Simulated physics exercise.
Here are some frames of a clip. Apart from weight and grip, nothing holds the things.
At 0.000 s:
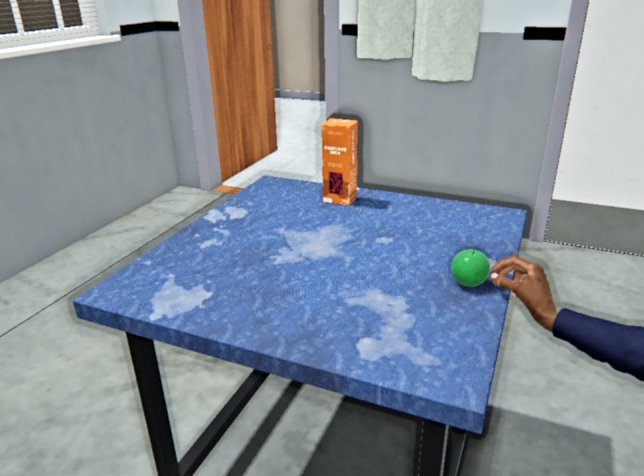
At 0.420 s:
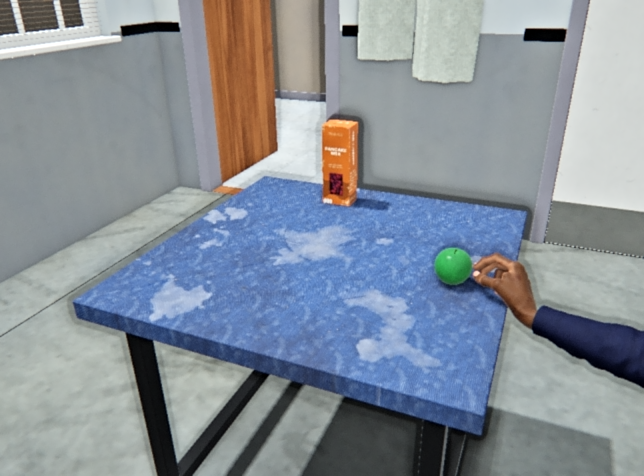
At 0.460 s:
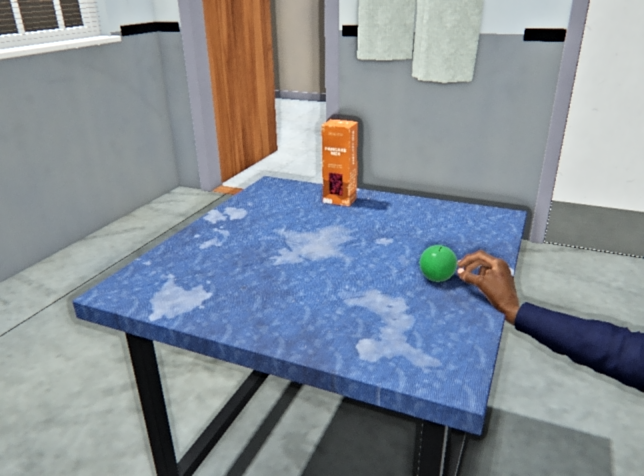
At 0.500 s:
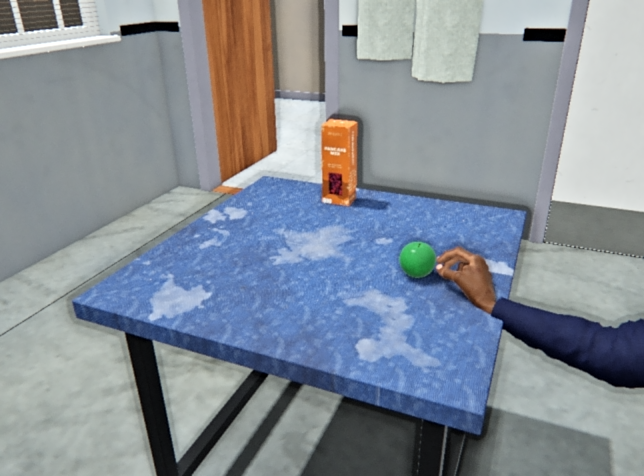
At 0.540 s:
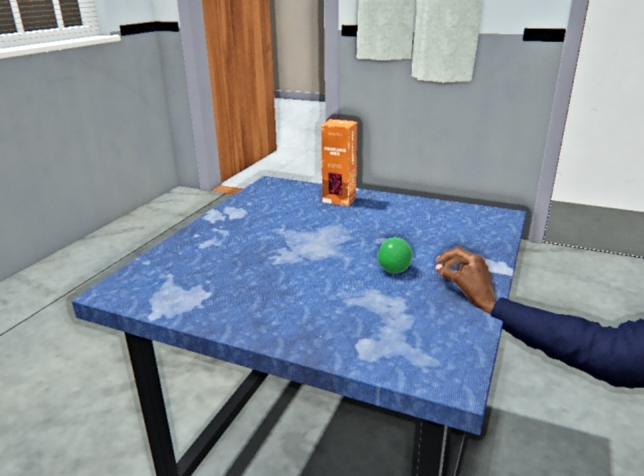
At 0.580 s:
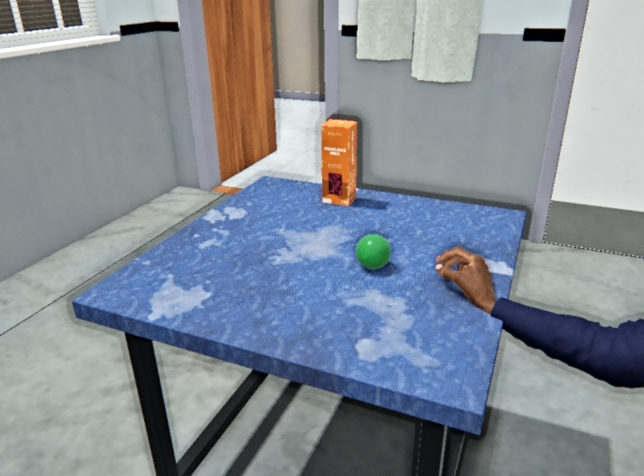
In a gray-walled room with a wooden door and pale hanging towels, a fixed, raised view looks down on a blue, white-patched table with dark legs. An orange box stands near the back edge, and a dark-sleeved hand holds a green apple at the right. The hand moves the apple leftward across the tabletop, then releases it and stays still while the apple continues left toward the middle.
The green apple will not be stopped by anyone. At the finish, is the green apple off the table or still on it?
Off the table.
After 0.78 s, green apple shifted well along near (278, 234).
After 0.98 s, green apple shifted well along near (198, 220).
After 1.28 s, green apple now off the table.
After 1.48 s, things are still on the move.
In the end (1.6 s), off the table, green apple.
